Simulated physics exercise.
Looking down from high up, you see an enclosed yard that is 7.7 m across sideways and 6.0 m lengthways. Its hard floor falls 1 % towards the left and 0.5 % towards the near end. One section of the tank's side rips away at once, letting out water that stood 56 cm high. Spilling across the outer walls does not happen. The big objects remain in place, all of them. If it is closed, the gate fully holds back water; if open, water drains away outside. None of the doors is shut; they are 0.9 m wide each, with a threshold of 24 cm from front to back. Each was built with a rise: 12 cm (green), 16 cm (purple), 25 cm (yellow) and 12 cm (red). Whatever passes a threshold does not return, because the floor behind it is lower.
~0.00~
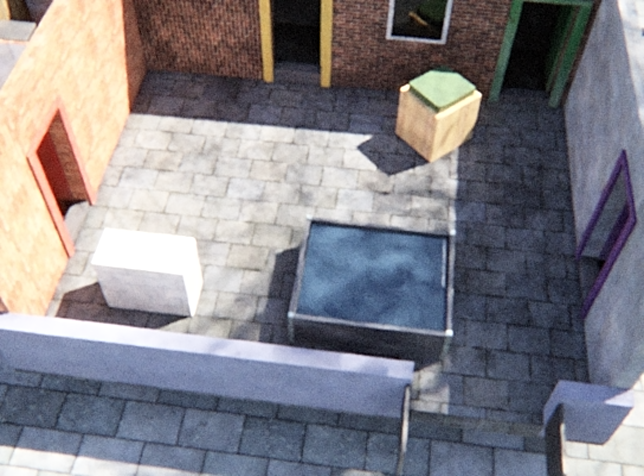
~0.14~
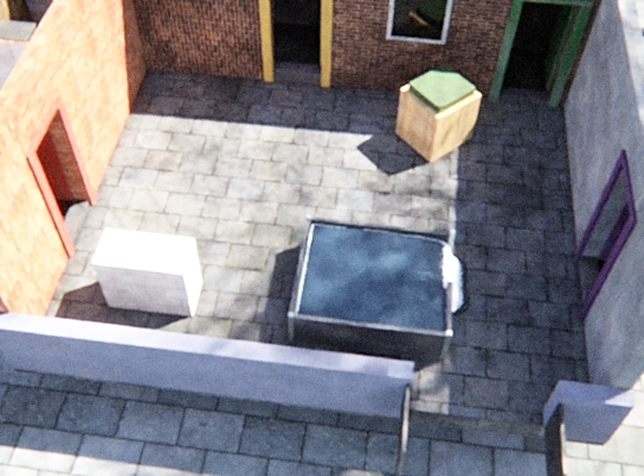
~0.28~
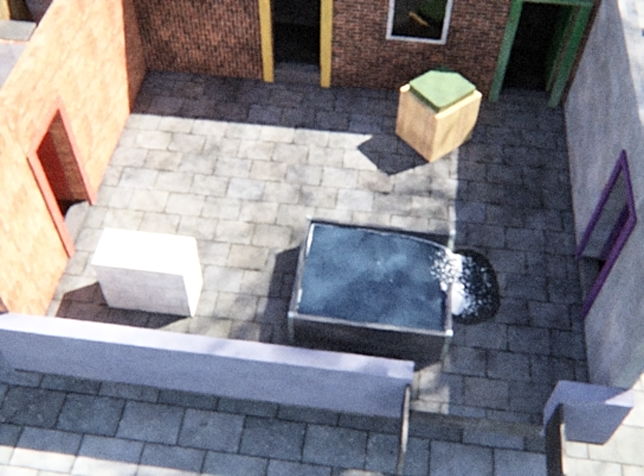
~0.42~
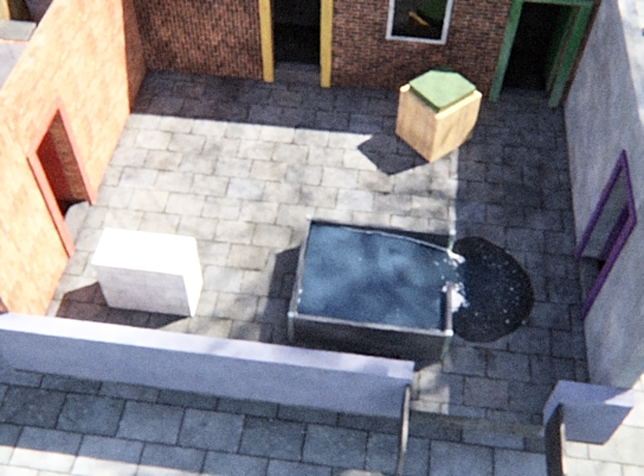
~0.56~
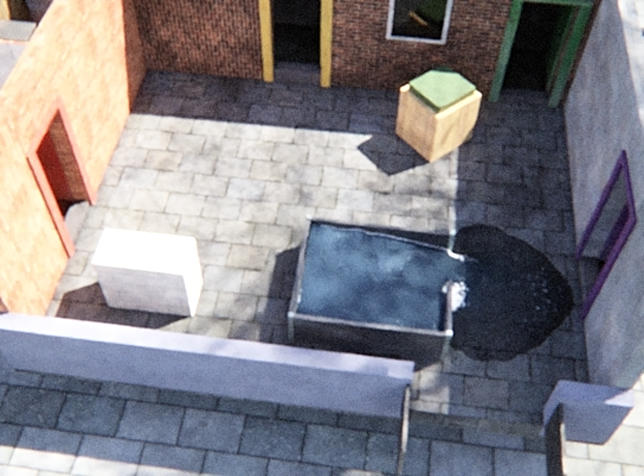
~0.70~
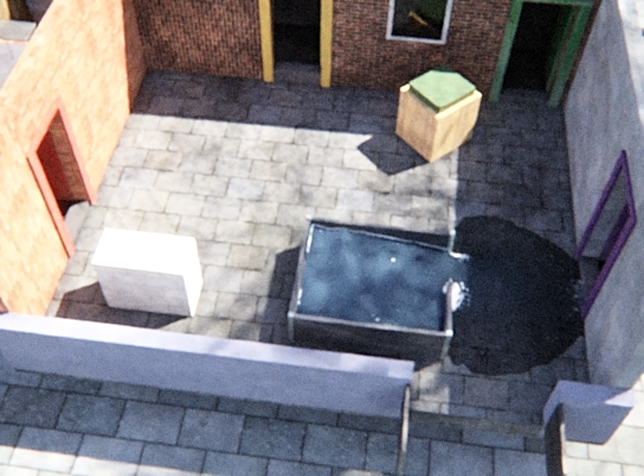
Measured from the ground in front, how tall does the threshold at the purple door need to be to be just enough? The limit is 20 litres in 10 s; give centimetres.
It needs to be about 22 cm tall.
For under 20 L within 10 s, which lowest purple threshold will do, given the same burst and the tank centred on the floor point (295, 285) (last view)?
In that case about 14.5 cm.
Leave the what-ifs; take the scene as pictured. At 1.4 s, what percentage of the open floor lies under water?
15 %.
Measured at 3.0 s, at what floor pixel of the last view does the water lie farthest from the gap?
Somewhere near the pixel (557, 108).
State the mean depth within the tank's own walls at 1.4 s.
Near 41 cm, averaged.
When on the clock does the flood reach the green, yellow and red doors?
Arrival times - green: 2.4 s; yellow: 5.0 s; red: 9.0 s.
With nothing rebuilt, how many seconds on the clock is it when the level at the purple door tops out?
Around 1.8 s.
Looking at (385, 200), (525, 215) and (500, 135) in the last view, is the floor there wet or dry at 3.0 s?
In the order asked: Untouched, soaked, soaked.
After 1.4 s water covers 15 % of the floor, deepest (32 cm) near (450, 276); 25 cm at the purple door, 17 litres in over its 16 cm threshold.
After 3.0 s water covers 25 % of the floor, deepest (23 cm) near (582, 401); 20 cm at the purple door, 72 litres in over its 16 cm threshold.
After 10.0 s water covers 70 % of the floor, deepest (8 cm) near (466, 127); 6 cm at the purple door, 79 litres in over its 16 cm threshold.
At the purple door as built, the water arrived by 0.7 s and peaked near 27 cm at 1.8 s.
Run again over the same 10 s with other heights there, 41 litres in over 19 cm, 2 litres over 26 cm. The limit of 20 litres is kept from about 22 cm up.
